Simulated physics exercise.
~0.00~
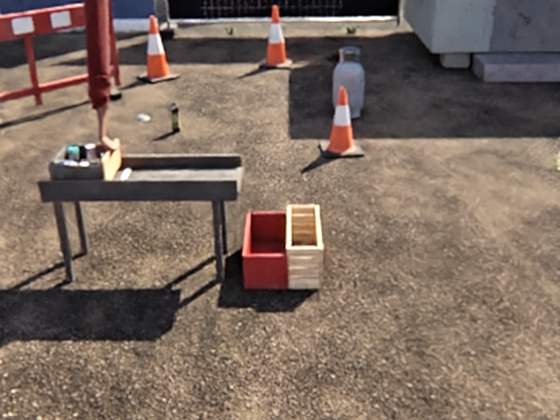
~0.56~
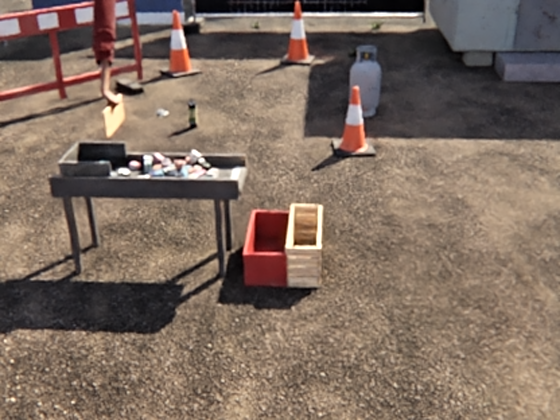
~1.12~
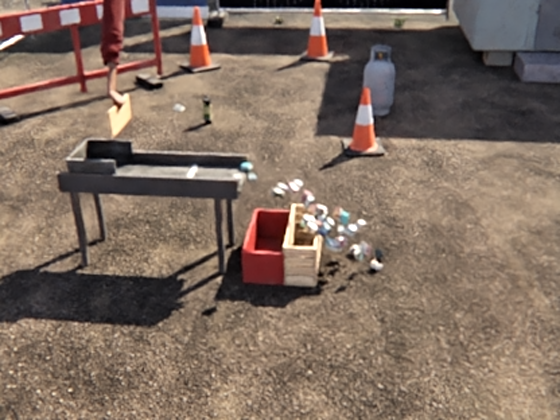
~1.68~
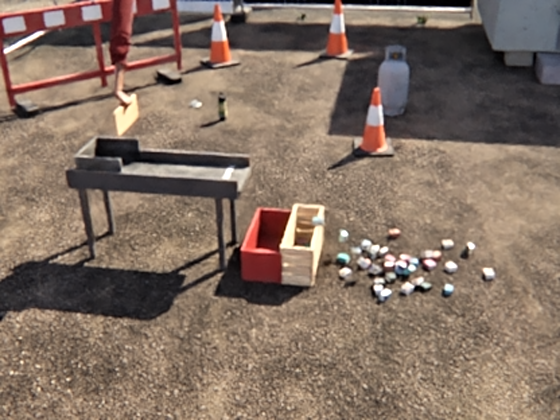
Small cartons sliding right along a dark raised trough, flying over red and wooden boxes and scattering mostly on the ground beyond.
